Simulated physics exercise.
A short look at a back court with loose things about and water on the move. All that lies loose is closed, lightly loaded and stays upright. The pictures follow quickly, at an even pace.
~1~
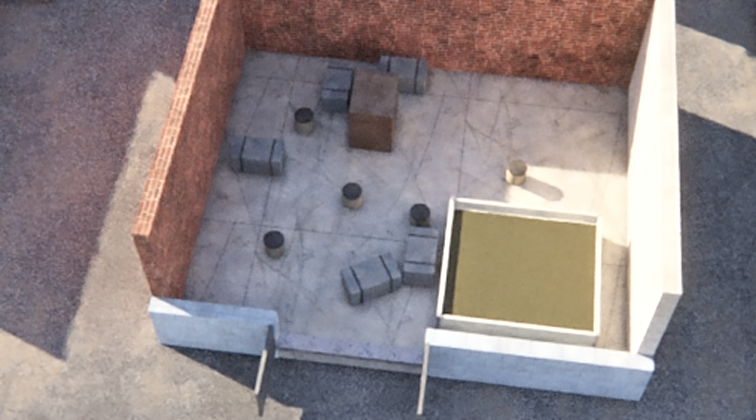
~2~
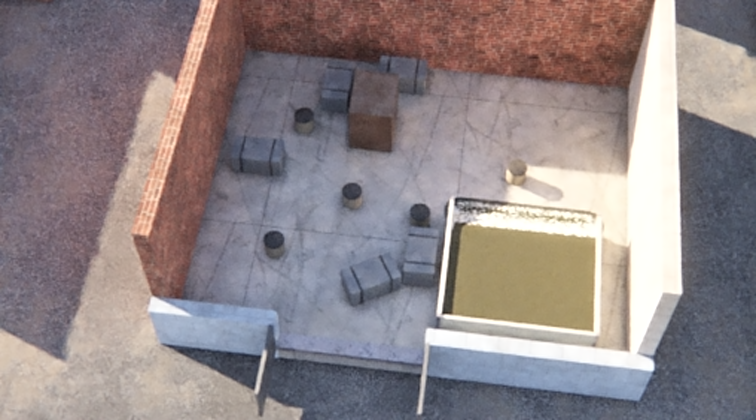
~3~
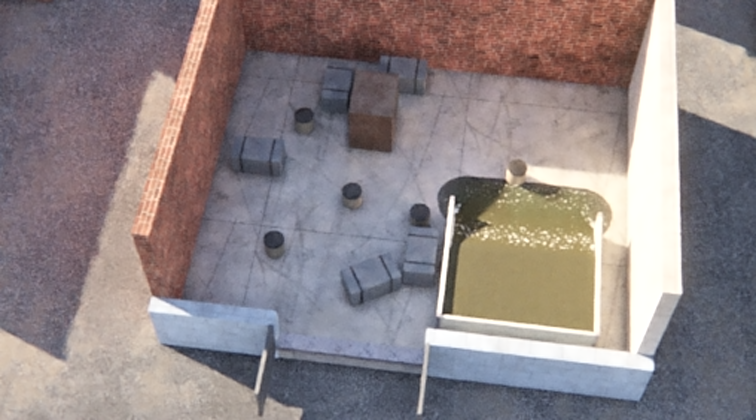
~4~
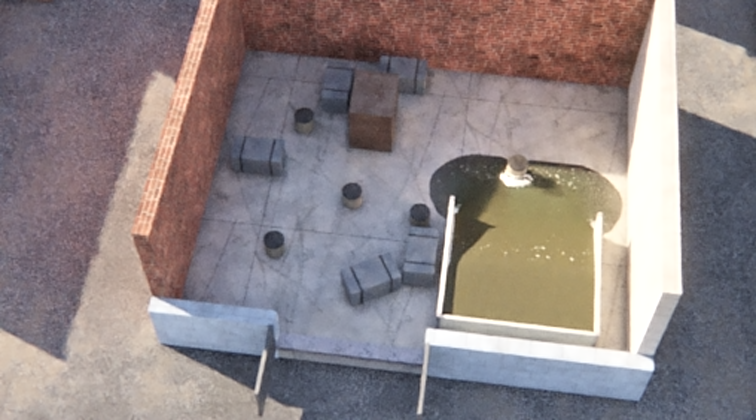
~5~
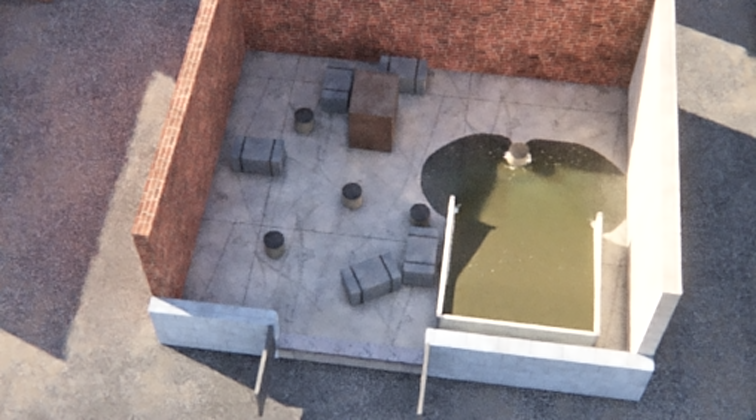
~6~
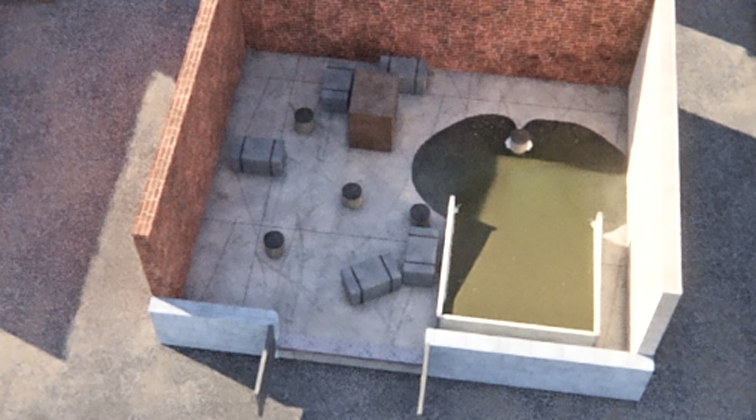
Murky olive-green water surges out of the far side of a white-walled tank at the lower right of a paved court, seen from high above. Brick walls stand at the left and back, with grey strapped trunks, dark-topped pails and a brown crate between. The water spreads across the paving, foaming around a pale pail and nudging it slightly backward, while everything else and the camera stay still.
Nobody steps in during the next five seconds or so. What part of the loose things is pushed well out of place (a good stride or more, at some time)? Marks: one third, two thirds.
It is under a third.
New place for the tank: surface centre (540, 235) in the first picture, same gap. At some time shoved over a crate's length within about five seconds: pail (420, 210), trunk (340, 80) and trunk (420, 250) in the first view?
In turn: Under that, pushed that far, no.
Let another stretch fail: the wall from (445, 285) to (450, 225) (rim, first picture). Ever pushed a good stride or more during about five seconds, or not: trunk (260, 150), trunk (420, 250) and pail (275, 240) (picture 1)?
One after the other: Yes, pushed that far, that far or more.
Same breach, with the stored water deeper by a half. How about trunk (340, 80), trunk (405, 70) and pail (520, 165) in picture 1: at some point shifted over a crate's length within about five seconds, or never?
One after the other: Shifted that much, pushed that far, pushed that far.
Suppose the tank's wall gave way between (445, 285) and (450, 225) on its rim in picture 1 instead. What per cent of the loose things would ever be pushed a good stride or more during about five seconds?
Roughly 50 per cent.
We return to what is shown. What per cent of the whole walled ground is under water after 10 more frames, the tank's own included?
Near 50 in a hundred.
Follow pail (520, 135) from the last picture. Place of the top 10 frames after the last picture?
Around (516, 77).
A moment on, 1 of 10 are well off their spots; 0 afloat.
Next, 1 of 10 are well off their spots; 1 afloat.
Later, 3 of 10 are well off their spots; 2 afloat.
In the end, 3 of 10 are well off their spots, and 3 have been at some point; 3 afloat.
